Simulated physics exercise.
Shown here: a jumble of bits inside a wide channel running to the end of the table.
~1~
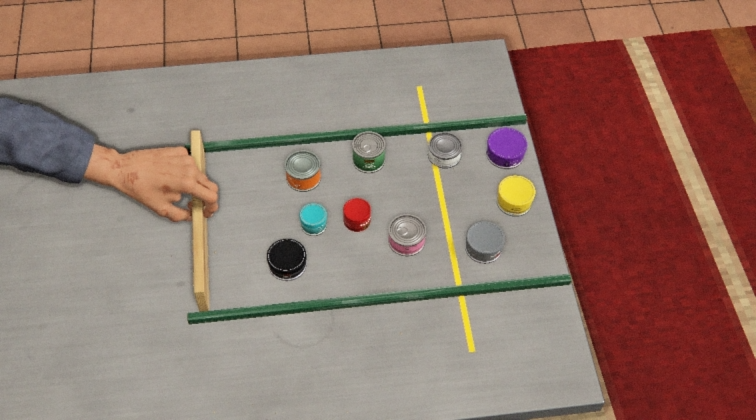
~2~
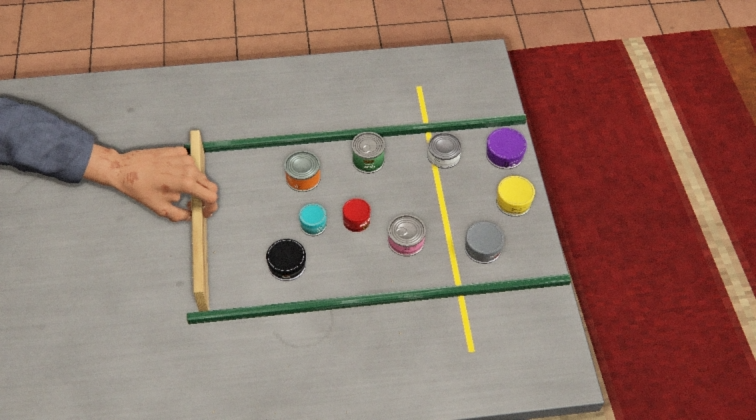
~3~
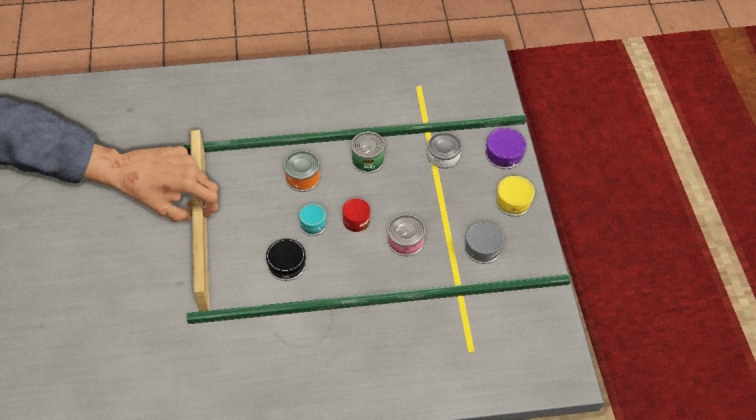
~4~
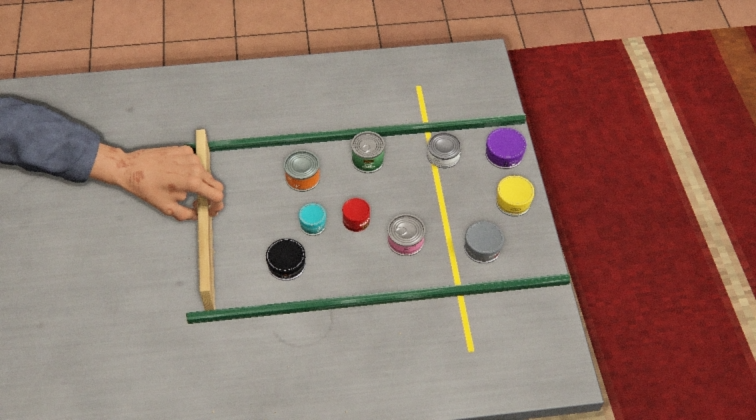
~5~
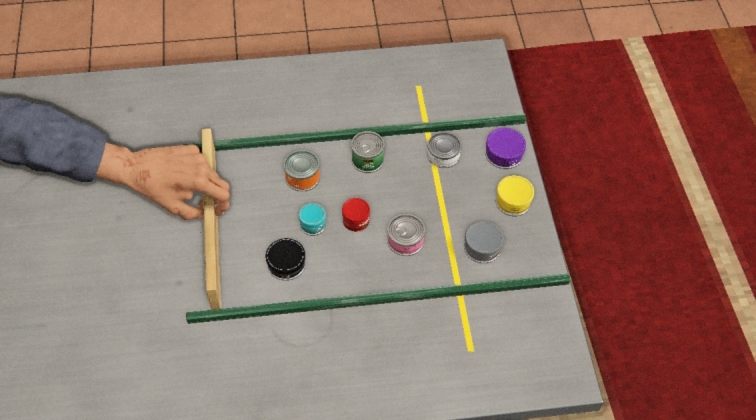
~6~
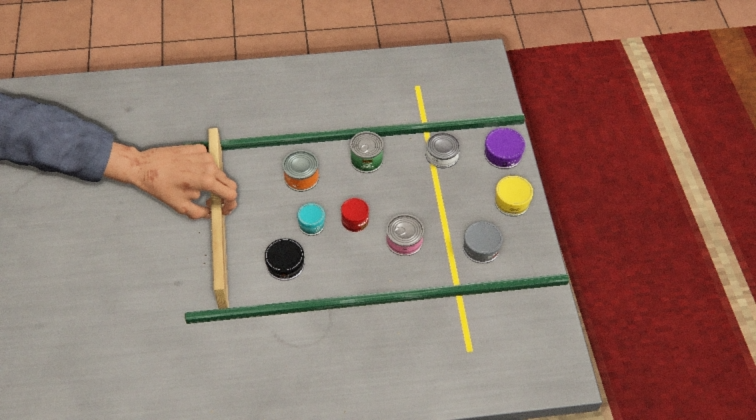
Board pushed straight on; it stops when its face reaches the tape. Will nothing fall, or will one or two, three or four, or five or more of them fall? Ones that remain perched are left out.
The push will send none off the table.
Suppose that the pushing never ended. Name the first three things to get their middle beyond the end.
First the purple pot, next the yellow tin, then the grey tin.
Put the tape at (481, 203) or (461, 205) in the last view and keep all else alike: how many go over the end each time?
You'd count 1 the first time and 0 the second.
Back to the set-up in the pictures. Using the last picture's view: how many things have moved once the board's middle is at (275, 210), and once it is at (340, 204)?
I make it 1 at the first spot and 5 at the other.
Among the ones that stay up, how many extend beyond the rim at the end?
0.
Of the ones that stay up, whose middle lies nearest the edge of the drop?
Nearest at the end: The purple pot.
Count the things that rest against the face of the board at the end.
Result: 4 in all.
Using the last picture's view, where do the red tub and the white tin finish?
The red tub at (474, 186), the white tin at (476, 148).
Early on, none off yet; purple pot at rest near (504, 149); yellow tin at rest near (513, 196); grey tin at rest near (482, 243).
A while later, none off yet; purple pot at rest near (504, 149); yellow tin at rest near (513, 196); grey tin moving near (488, 243).
Finally, the number that fall off is zero.
